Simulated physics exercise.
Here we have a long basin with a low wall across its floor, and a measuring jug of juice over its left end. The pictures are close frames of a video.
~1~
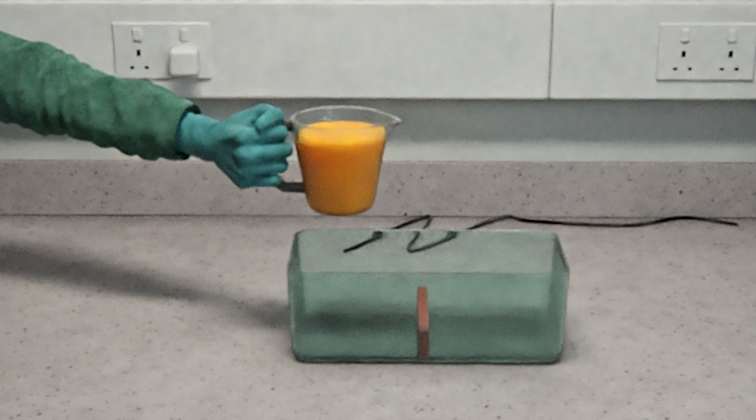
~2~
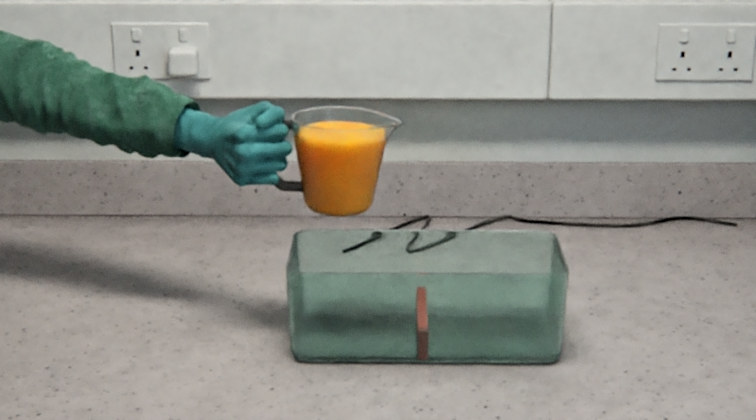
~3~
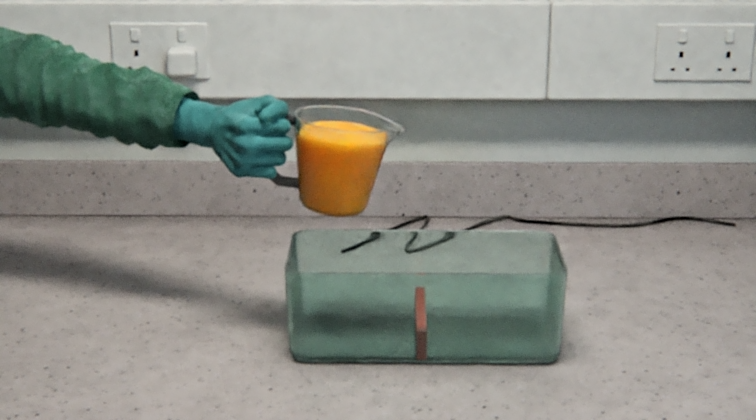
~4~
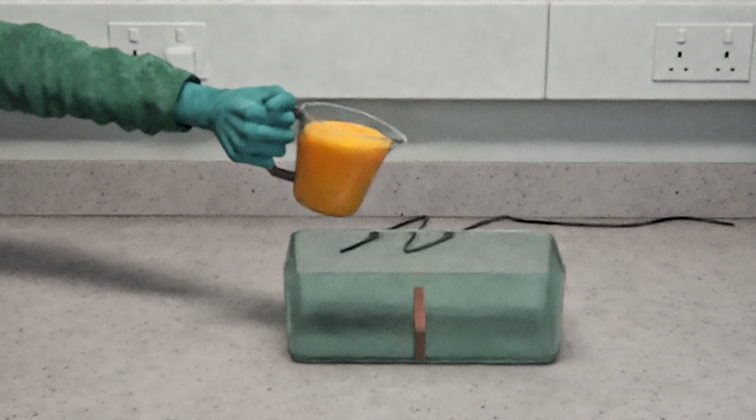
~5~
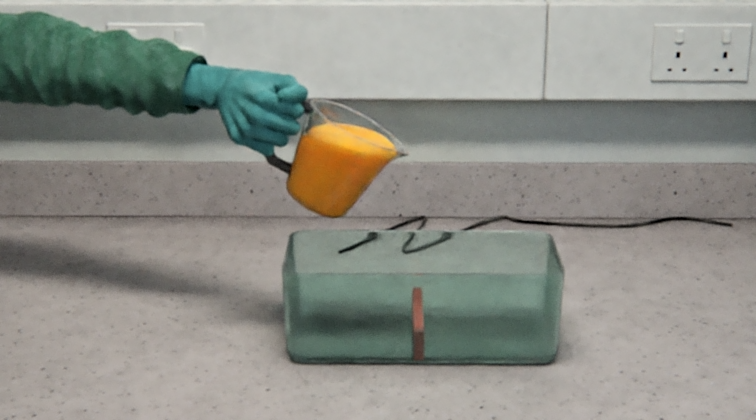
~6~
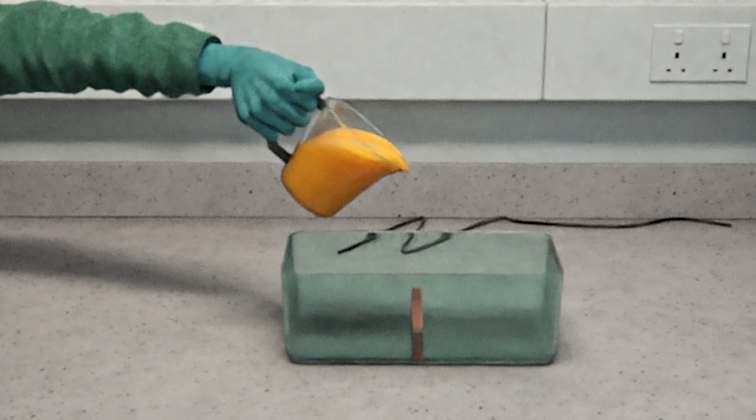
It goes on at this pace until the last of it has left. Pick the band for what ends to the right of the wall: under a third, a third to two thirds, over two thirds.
The share right of the wall is between a third and two thirds.
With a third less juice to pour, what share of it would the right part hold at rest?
Near 25 %.
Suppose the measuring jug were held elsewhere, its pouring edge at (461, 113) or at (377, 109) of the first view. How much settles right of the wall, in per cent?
Roughly 85 per cent, and 30 per cent.
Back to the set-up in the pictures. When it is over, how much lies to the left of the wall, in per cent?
Some 50 per cent.
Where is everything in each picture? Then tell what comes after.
The first frame shows tilt 0°; pouring edge (402, 120); surface from (296, 130) to (386, 130); the long basin's rim runs from (292, 251) to (562, 253); the wall's top is at (423, 309).
The second frame shows tilt 2°; pouring edge (402, 122); surface from (296, 130) to (386, 132).
The third frame shows tilt 7°; pouring edge (404, 128); surface from (298, 128) to (387, 134).
The fourth frame shows tilt 16°; pouring edge (407, 139); surface from (302, 126) to (391, 138).
The fifth frame shows tilt 28°; pouring edge (409, 153); surface from (304, 135) to (396, 145).
The sixth frame shows tilt 41°; pouring edge (408, 171); surface from (294, 153) to (397, 156); 2 per cent is over the edge.
A moment on, the measuring jug is tipped right over and 26 per cent is still to pour, 15 is left of the wall and 41 right of it.
Next, the measuring jug is tipped right over and 1 per cent is still to pour, 49 is left of the wall and 44 right of it.
Then the measuring jug is tipped right over and 0 per cent is still to pour, 52 is left of the wall and 44 right of it.
Later the measuring jug is tipped right over and 0 per cent is still to pour, 52 is left of the wall and 45 right of it.
In the end 52 per cent lies left of the wall, 45 right of it and 3 outside.
